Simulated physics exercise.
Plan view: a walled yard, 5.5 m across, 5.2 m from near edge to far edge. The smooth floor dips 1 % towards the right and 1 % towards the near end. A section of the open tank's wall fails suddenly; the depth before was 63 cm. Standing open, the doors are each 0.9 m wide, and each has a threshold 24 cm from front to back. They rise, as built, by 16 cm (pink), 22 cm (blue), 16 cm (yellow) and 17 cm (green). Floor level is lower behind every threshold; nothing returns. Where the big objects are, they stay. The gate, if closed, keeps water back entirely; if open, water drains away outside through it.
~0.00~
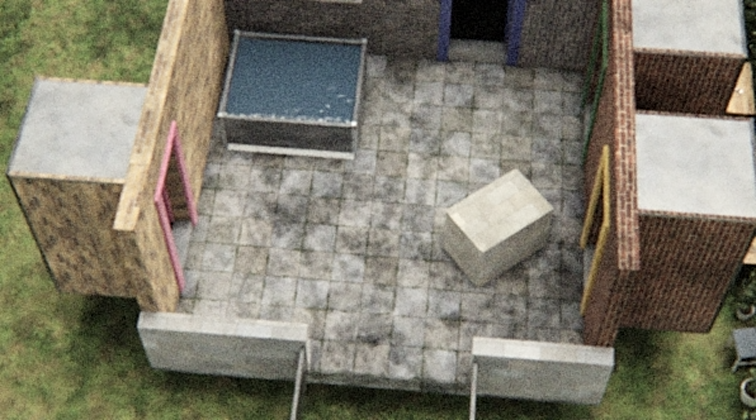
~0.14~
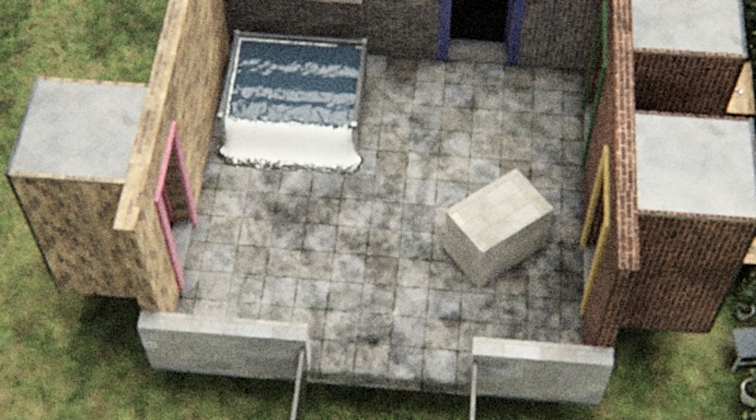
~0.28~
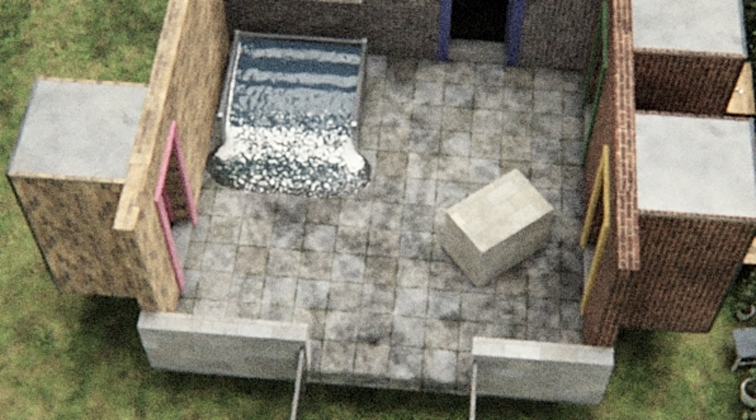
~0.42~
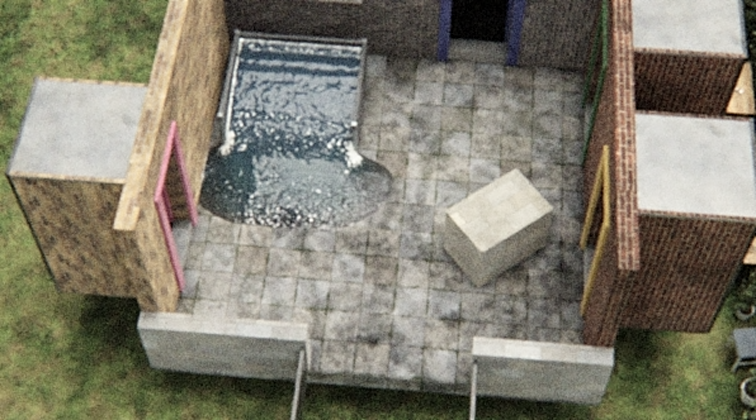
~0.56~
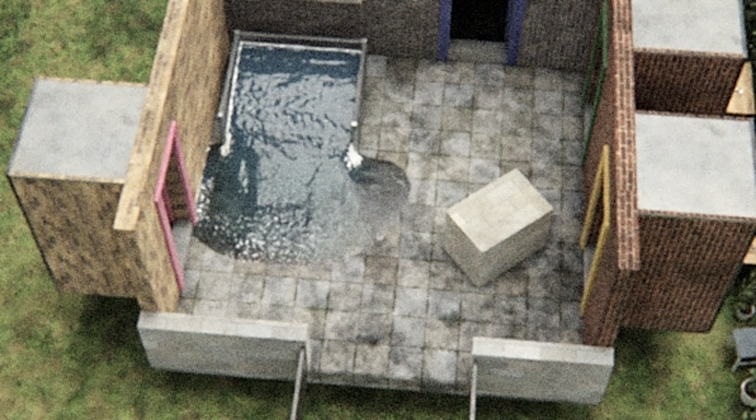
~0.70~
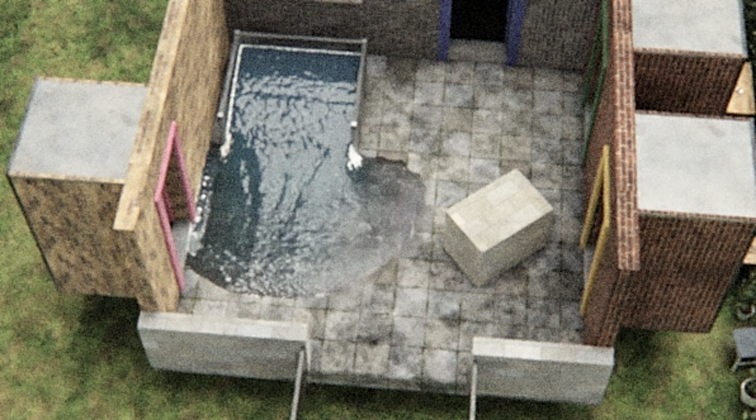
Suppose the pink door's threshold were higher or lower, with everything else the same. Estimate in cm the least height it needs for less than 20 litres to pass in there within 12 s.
I would say 11 cm.
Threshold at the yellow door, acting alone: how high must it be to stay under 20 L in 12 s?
Yellow would need about 7.5 cm on its own.
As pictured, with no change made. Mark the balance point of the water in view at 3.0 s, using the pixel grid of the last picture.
Look at about (294, 252) in the last view.
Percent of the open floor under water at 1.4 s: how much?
Some 45 per cent is wet.
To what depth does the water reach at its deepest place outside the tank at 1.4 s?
Roughly 38 cm.
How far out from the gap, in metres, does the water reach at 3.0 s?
Front distance: Approx. 5.4 m.
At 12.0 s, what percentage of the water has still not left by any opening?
Some 54 %.
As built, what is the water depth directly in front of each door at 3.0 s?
Depth (cm): Pink 17 / blue 0 / yellow 0 / green 0.
After 1.4 s water covers 45 % of the floor, deepest (38 cm) near (184, 343); 13 cm at the pink door, 0 litres in over its 16 cm threshold.
After 3.0 s water covers 55 % of the floor, deepest (24 cm) near (184, 343); 17 cm at the pink door, 1 litre in over its 16 cm threshold.
After 12.0 s water covers 90 % of the floor, deepest (8 cm) near (578, 183); 1 cm at the pink door, 4 litres in over its 16 cm threshold.
At the pink door as built, the water arrived by 0.7 s and peaked near 17 cm at 3.4 s.
Run again over the same 12 s with other heights there, 30 litres in over 9.5 cm, 9 litres over 13 cm. The limit of 20 litres is kept from about 11 cm up.
